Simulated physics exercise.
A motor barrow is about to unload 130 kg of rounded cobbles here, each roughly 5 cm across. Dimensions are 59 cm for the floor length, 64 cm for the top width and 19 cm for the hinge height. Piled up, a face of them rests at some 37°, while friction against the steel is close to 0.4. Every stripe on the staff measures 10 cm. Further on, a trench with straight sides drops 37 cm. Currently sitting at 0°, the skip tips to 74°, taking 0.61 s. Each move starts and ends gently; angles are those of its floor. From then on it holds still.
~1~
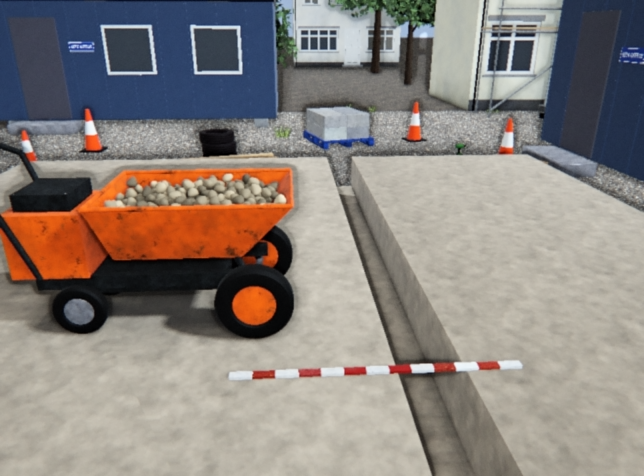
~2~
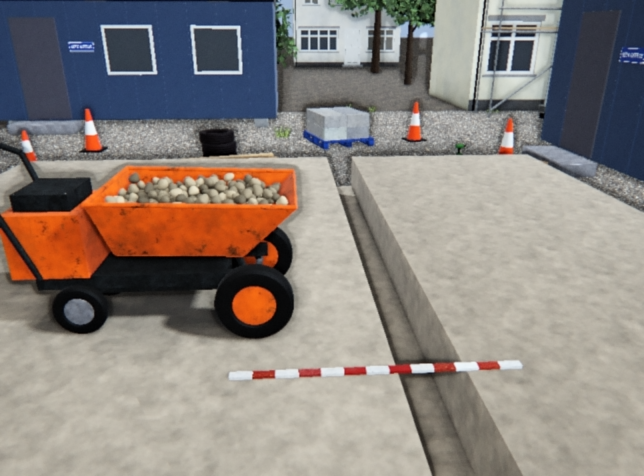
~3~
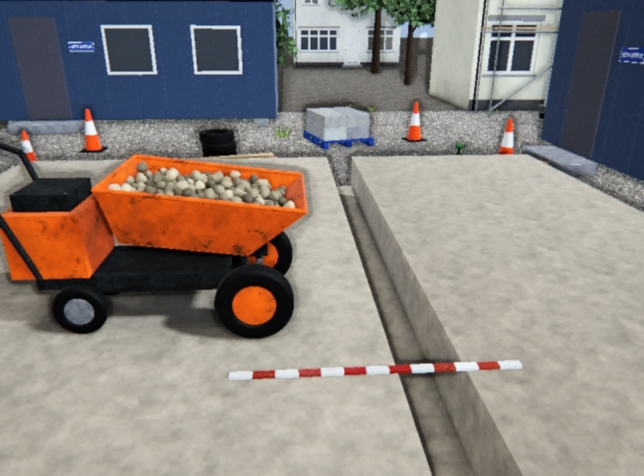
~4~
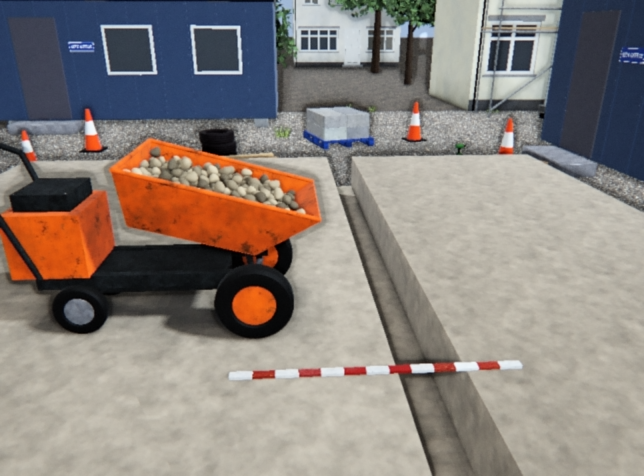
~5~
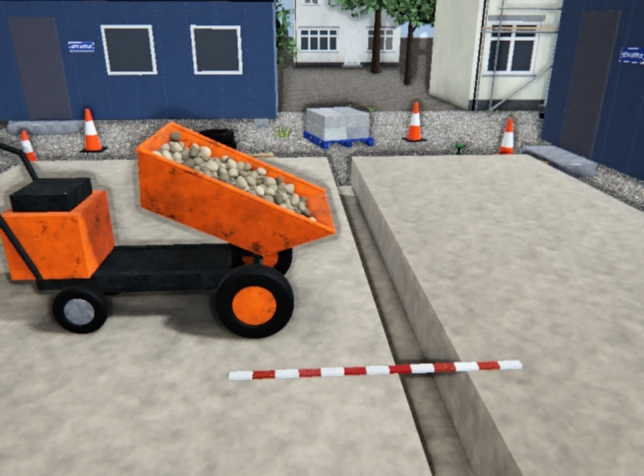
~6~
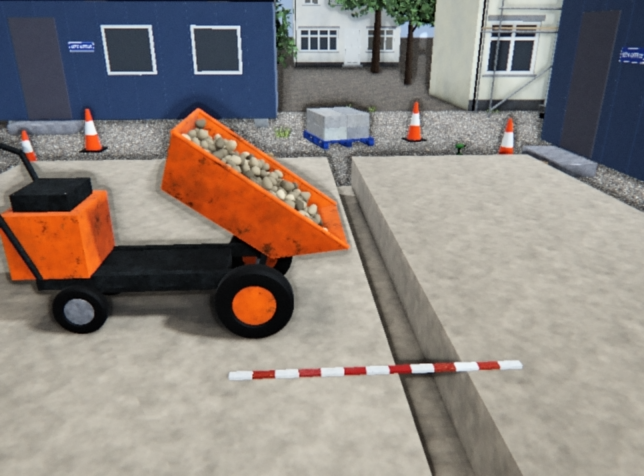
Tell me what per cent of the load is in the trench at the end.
Some 86 per cent.
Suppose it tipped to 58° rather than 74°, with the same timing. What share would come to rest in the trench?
Then about 75 per cent.
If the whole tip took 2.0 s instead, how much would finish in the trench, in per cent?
Something close to 95 per cent.
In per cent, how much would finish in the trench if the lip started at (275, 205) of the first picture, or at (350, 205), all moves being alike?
It comes to about 80 and 35 in a hundred.
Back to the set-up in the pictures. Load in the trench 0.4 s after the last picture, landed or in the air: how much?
At that moment: Approx. 35 %.
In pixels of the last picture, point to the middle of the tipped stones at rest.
Roughly at pixel (405, 341).
Then, 0.2 s after the last picture the floor is at 63°, 100 % in the skip; the foremost stones are at (354, 258).
Then, 0.4 s after the last picture the floor is at 74°, 59 % in the skip, 4 % short of the trench, 37 % in the trench; the foremost stones are at (423, 340).
Then, 0.8 s after the last picture the floor is at 74°, 3 % in the skip, 4 % short of the trench, 81 % in the trench, 13 % past the trench; the foremost stones are at (553, 293).
Then, 2.7 s after the last picture the floor is at 74°, 0 % in the skip, 1 % short of the trench, 86 % in the trench, 13 % past the trench; the foremost stones are past the picture's edge.
